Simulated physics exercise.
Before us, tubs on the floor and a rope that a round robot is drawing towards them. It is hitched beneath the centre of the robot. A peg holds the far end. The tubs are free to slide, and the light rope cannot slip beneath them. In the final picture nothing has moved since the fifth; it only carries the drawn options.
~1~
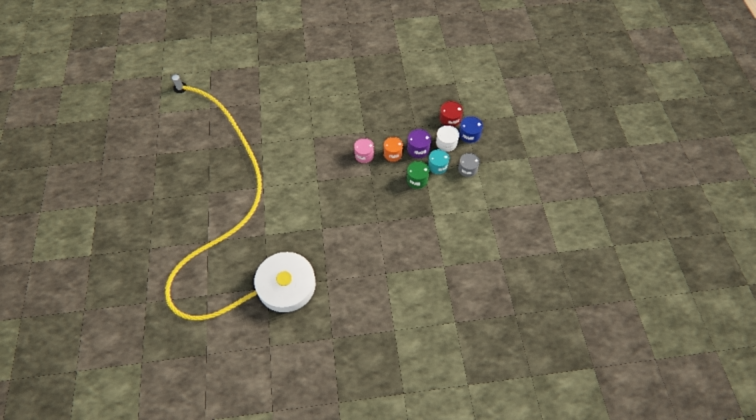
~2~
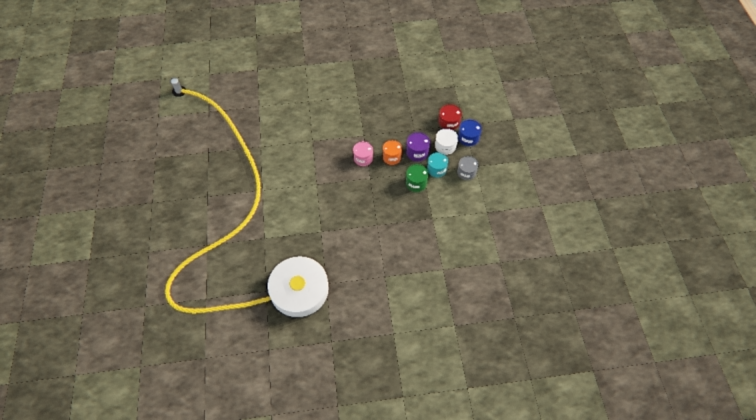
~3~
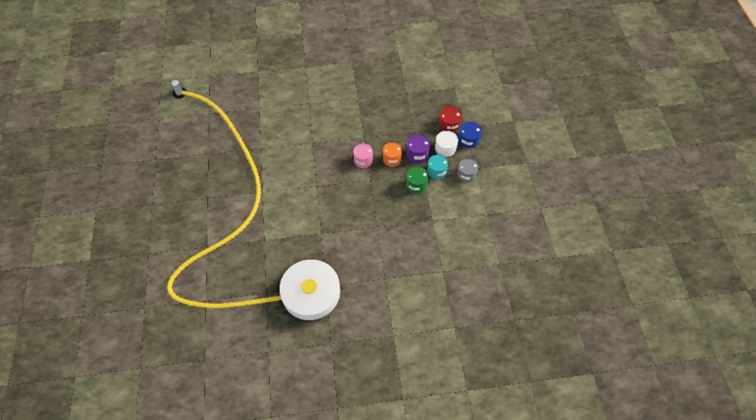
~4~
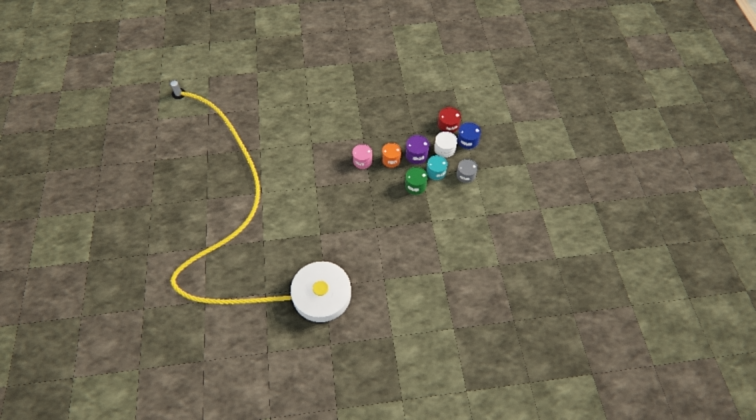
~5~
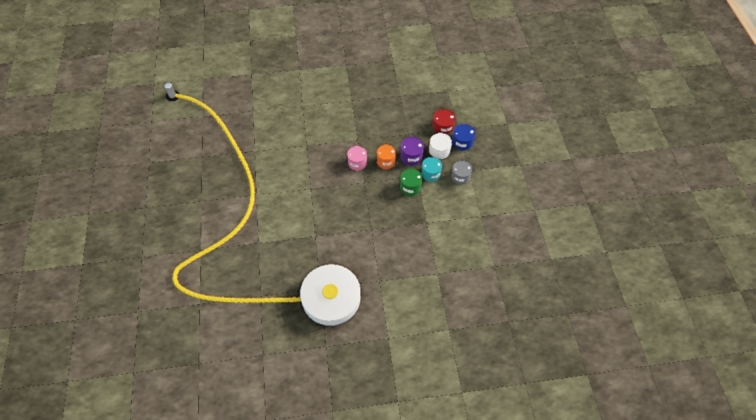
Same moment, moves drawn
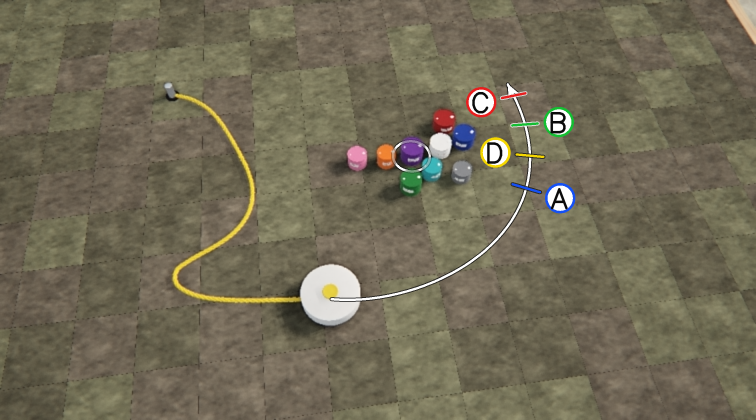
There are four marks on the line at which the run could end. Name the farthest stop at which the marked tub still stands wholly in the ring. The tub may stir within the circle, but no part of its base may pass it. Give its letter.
At B, and not beyond.
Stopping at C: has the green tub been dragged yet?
Yes.
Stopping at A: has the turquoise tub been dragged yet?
No.
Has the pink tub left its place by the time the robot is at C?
By then, yes.
On the marked copy, A at (526, 188); B at (525, 124); C at (514, 96); D at (530, 156); the ring at (411, 156); the route from (332, 299) via (508, 226) to (508, 84).
With B. Early on, robot (451, 270); purple tub (412, 151).
Further on, robot (524, 195); purple tub (412, 151).
At the end, robot (527, 119); purple tub (412, 151); green tub (412, 172); grey tub (458, 166); the purple tub is still in its ring.
As for the rest, A is safe but short; C drags the ringed tub to (411, 138); D is safe but short.
